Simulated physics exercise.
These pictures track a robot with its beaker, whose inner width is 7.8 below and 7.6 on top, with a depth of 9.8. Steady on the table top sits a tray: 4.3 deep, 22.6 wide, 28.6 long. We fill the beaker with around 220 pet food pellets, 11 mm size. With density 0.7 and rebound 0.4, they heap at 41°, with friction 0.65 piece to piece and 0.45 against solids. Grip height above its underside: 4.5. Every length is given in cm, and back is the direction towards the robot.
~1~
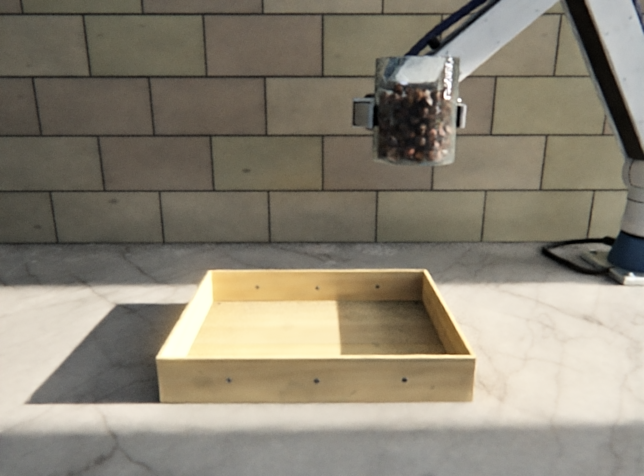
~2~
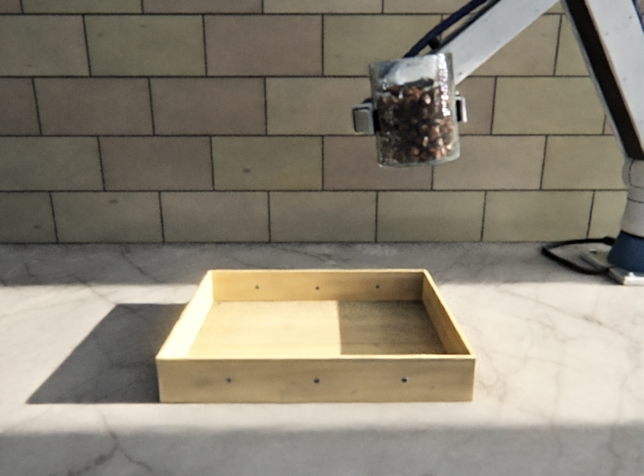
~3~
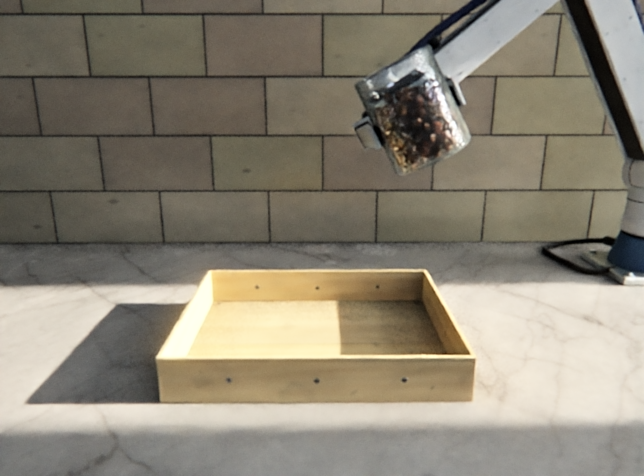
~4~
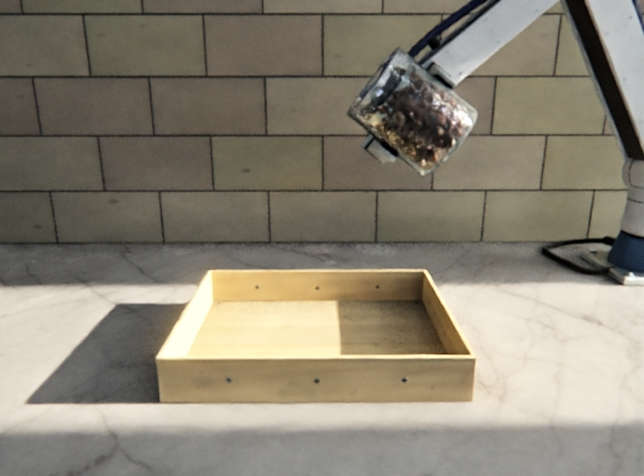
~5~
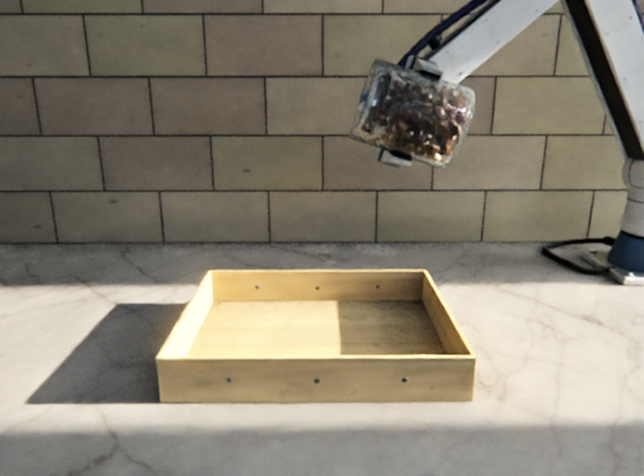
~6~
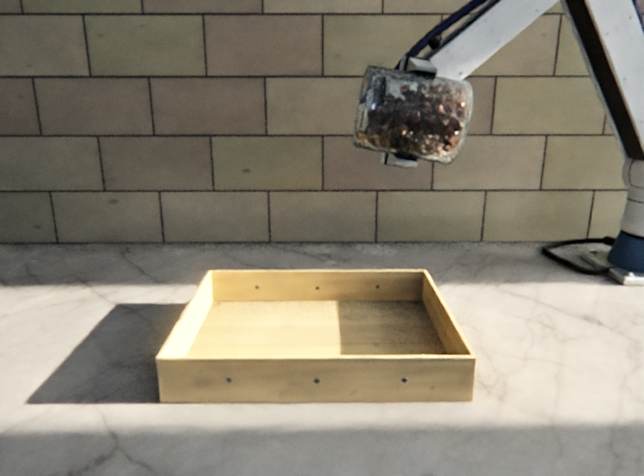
Above a shallow wooden tray on a marble counter, a robot arm held a clear beaker of brownish pellets upright, then gradually tilted it to the left until it lay nearly on its side.
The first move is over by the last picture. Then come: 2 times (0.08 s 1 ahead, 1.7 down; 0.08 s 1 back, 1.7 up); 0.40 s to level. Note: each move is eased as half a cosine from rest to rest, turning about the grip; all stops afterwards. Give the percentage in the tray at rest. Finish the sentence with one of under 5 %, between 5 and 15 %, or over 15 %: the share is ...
The share is under 5 %.
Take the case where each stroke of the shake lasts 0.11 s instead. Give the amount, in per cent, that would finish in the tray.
I'd expect close to 0 per cent then.
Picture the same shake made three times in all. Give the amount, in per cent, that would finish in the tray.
Then roughly 0 percent.
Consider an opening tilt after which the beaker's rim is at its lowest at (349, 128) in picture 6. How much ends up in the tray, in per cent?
About 0 %.
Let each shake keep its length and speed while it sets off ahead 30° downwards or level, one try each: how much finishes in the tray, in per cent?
Near 5 and 15 percent respectively.
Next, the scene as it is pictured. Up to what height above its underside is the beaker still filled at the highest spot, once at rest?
Around 9.0 centimetres above the underside.
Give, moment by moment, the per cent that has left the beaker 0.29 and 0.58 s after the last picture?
0, then 0.
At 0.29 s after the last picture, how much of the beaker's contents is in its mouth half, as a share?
I'd guess about 30 percent of it.
Then, 0.29 s on, tilted 80° forward, highest piece 28 above the table; 213 in the beaker, 1 in the tray, 1 in flight or on a rim.
Then, 0.58 s on, tilted 23° forward, highest piece 29 above the table; 210 in the beaker, 5 in the tray.
Then, 0.92 s on, level, highest piece 30 above the table; 210 in the beaker, 5 in the tray.
Then, 1.97 s on, level, highest piece 30 above the table; 210 in the beaker, 5 in the tray.
In the end, 210 in the beaker, 5 in the tray. That is 2 % in the tray.
